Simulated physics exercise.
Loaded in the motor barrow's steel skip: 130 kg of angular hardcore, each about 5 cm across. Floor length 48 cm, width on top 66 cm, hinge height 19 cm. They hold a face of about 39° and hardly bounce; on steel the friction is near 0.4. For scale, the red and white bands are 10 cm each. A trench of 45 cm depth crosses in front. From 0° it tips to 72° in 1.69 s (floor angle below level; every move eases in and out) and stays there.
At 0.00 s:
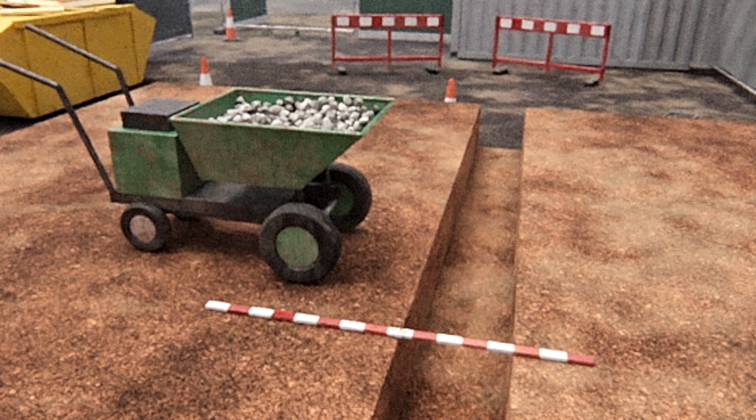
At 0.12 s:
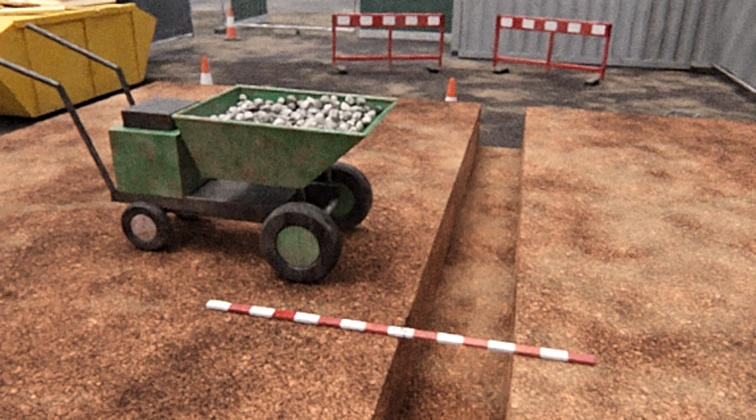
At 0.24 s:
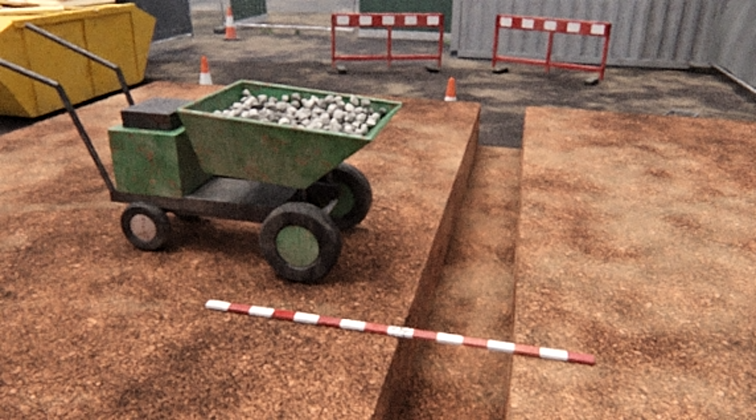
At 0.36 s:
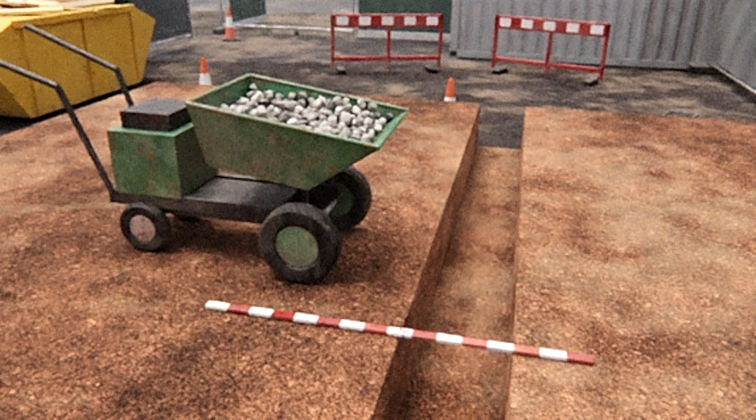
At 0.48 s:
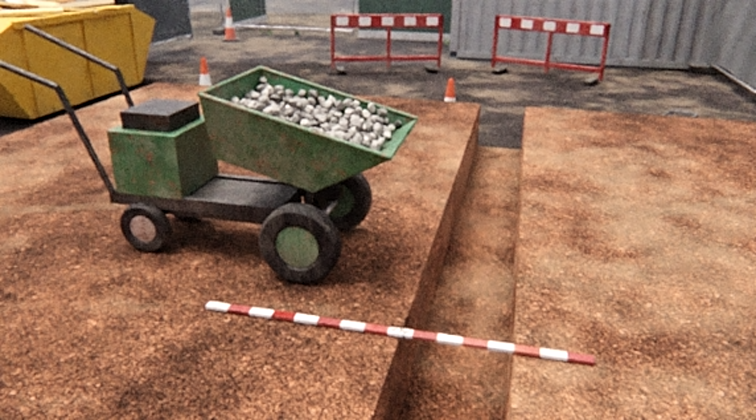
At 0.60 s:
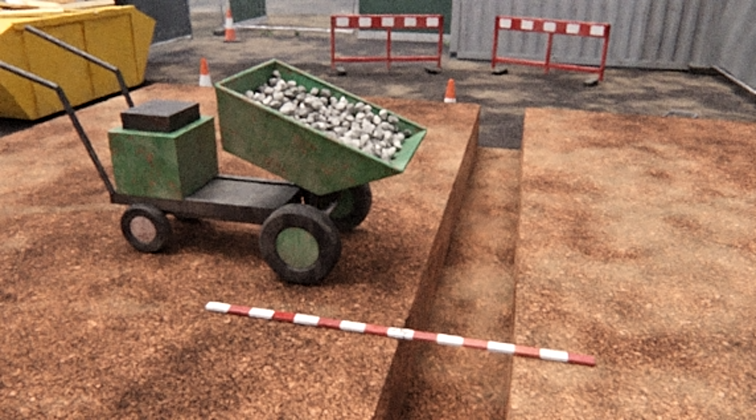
A green motor barrow's skip full of stones tilts steadily down to the right beside a trench.
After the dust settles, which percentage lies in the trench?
About 100 per cent.
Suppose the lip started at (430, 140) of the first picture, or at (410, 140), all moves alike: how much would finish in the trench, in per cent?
About 25 and 80 per cent.
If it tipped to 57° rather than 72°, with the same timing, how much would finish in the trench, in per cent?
In that case some 50 per cent.
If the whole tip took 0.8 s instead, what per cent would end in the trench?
In that case some 100 per cent.
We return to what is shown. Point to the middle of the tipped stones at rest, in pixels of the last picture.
Around (476, 336).
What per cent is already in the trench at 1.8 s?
Some 50 per cent.
After 1.3 s the floor is at 61°; 100 % in the skip; the foremost stones are at (450, 243).
After 1.8 s the floor is at 72°; 51 % in the skip, 49 % in the trench; the foremost stones are at (506, 341).
After 2.1 s the floor is at 72°; 17 % in the skip, 83 % in the trench; the foremost stones are at (505, 352).
After 4.1 s the floor is at 72°; 0 % in the skip, 100 % in the trench; the foremost stones are at (505, 360).
